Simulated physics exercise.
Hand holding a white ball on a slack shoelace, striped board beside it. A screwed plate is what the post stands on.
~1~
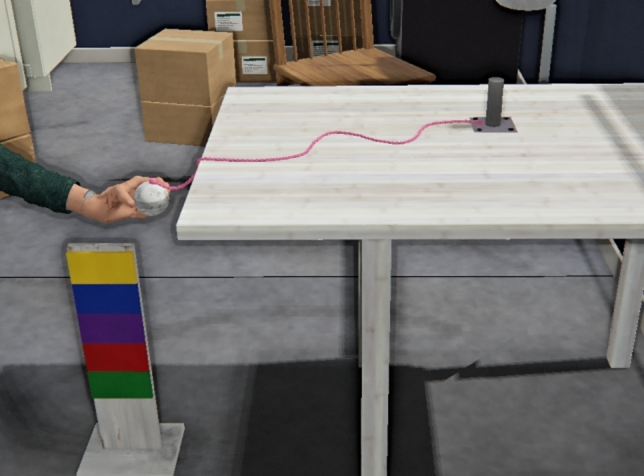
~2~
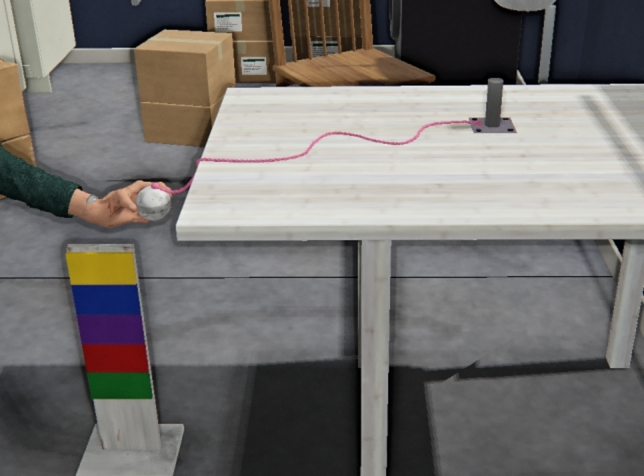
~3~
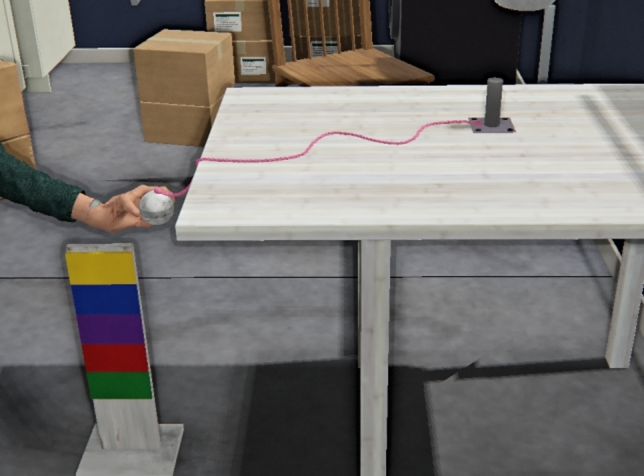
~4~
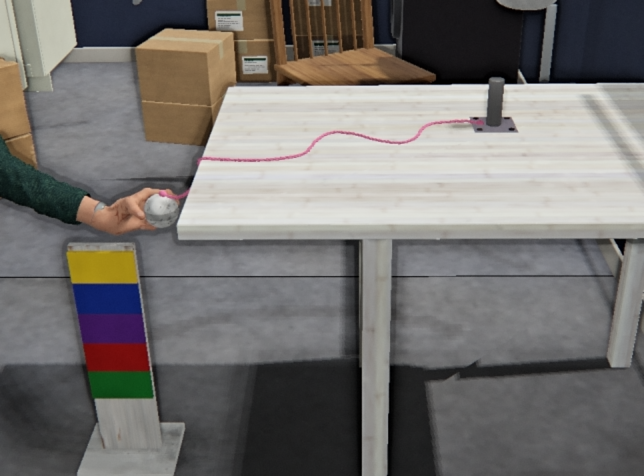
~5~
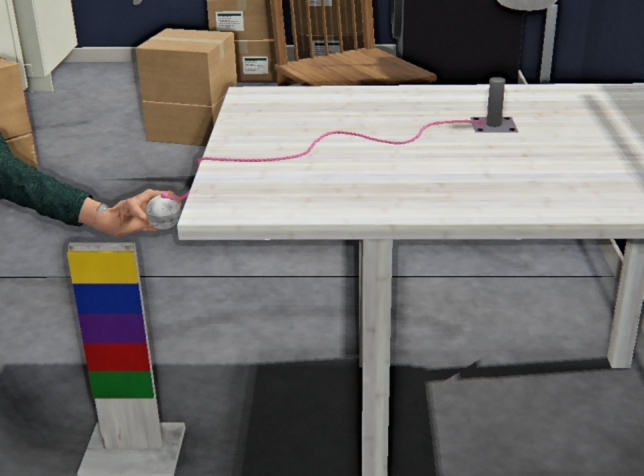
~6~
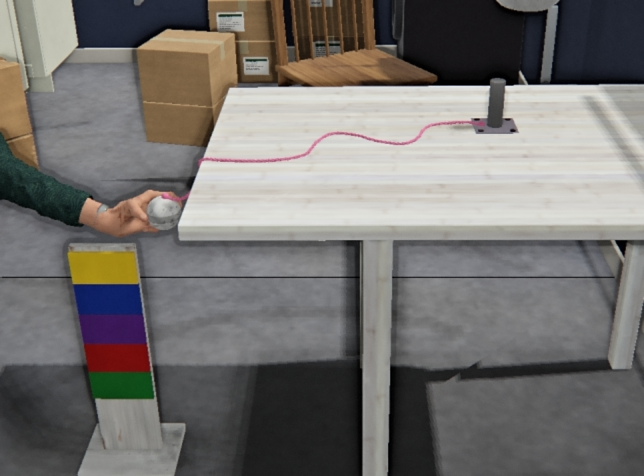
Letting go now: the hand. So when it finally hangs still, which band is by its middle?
At blue.
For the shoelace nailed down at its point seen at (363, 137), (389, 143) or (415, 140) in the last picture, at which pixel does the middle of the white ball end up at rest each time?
Going through the tries, I'd expect close to (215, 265), (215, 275) and lastly (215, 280).
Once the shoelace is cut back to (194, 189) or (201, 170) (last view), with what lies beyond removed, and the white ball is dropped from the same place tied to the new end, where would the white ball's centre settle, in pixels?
Roughly at (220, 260) the first time and at (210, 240) the second.
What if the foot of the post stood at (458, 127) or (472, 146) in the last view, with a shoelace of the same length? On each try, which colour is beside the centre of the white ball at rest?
Try one - purple; try two - purple.
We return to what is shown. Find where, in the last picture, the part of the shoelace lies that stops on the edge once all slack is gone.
About (278, 160).
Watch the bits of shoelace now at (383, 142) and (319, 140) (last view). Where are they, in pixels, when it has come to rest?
Around (351, 137), then around (273, 145).
A little later, ball near (231, 292); level with blue.
Next, ball near (200, 297); level with blue.
When it is over, ball near (212, 295); level with blue. Its centre hangs level with the blue band.
